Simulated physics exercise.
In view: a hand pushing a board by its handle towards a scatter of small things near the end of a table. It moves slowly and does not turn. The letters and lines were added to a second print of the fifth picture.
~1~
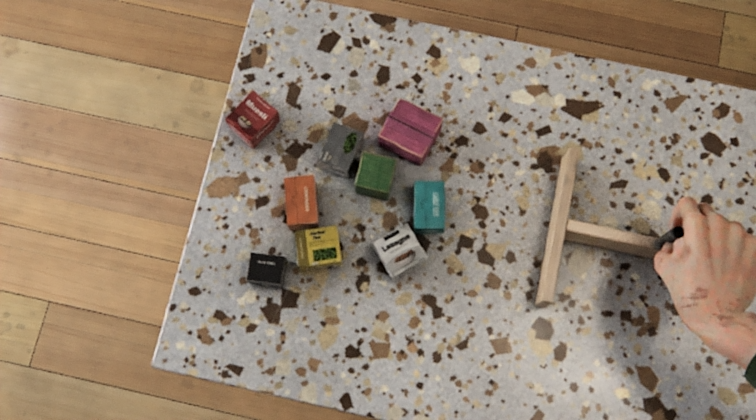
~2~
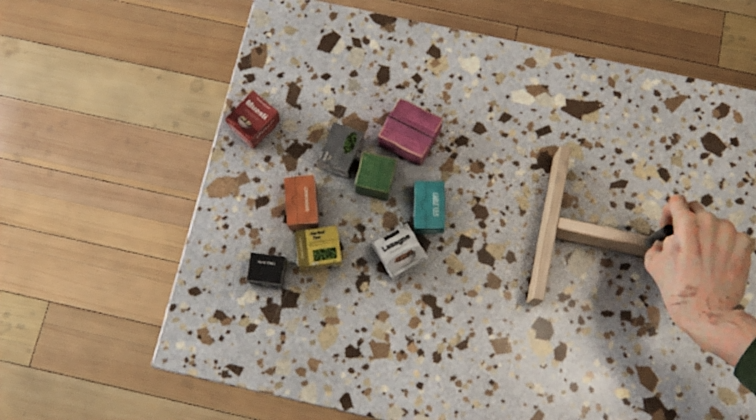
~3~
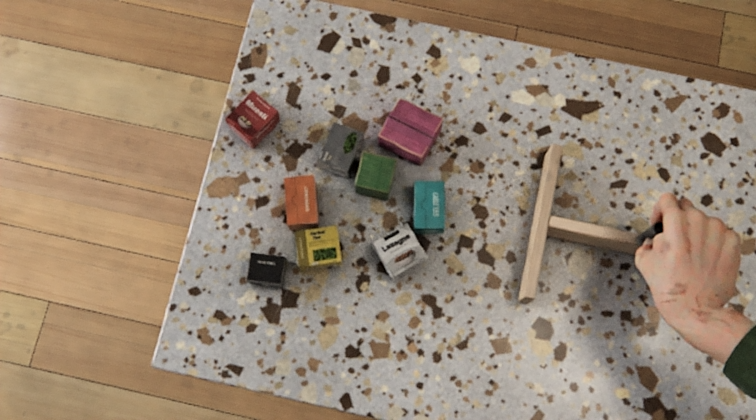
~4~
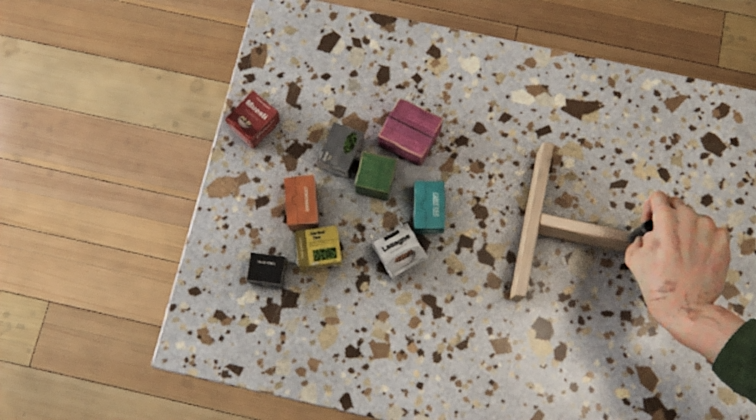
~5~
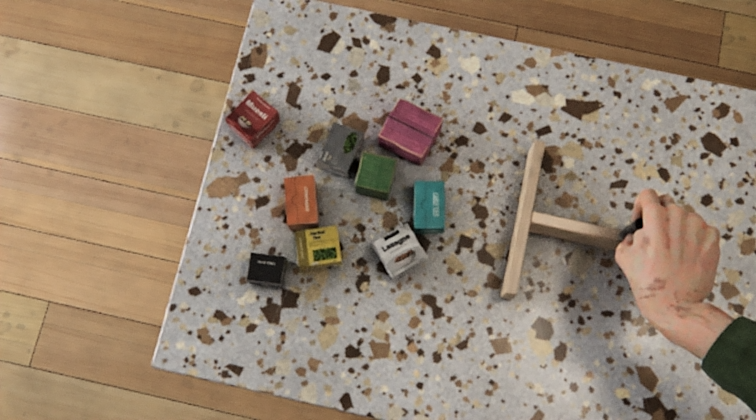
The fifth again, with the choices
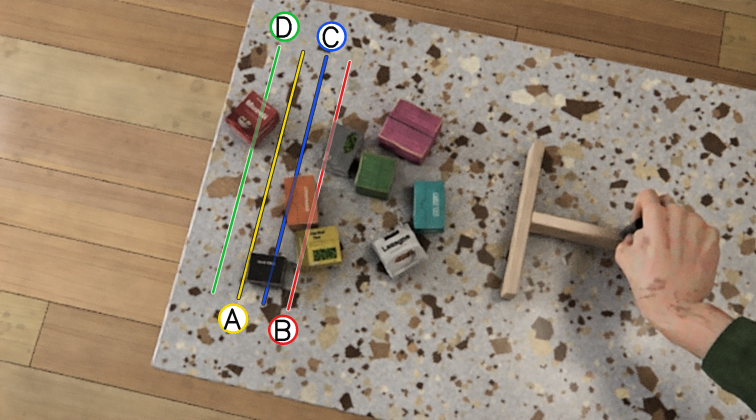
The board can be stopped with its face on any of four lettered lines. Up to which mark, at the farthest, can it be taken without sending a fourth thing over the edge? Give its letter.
The farthest such stop is A.
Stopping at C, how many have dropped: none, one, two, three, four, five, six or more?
In all, one.
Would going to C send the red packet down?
Yes.
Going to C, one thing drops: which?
The red packet.
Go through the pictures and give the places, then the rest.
Black packet (267, 271); yellow packet (319, 248); board (562, 223), in the first frame.
Board (553, 221); grey packet (341, 150), in the second frame.
Board (543, 219); turquoise box (429, 208), in the third frame.
Board (535, 217); green block (376, 176), in the fourth frame.
Board (526, 216); black packet (267, 271); yellow packet (319, 248); white packet (400, 253), in the fifth frame.
On the marked copy, A at (272, 171); B at (320, 181); C at (296, 176); D at (247, 166).
Following A. Soon after the start, board (434, 196); white packet (387, 249); turquoise box (410, 201).
Later, board (343, 176); red packet (239, 114); grey packet (275, 121).
In the end, board (273, 161); red packet over the edge; grey packet over the edge; two fallen.
As for the rest, B is within the limit but short; C is within the limit but short; D drops four.
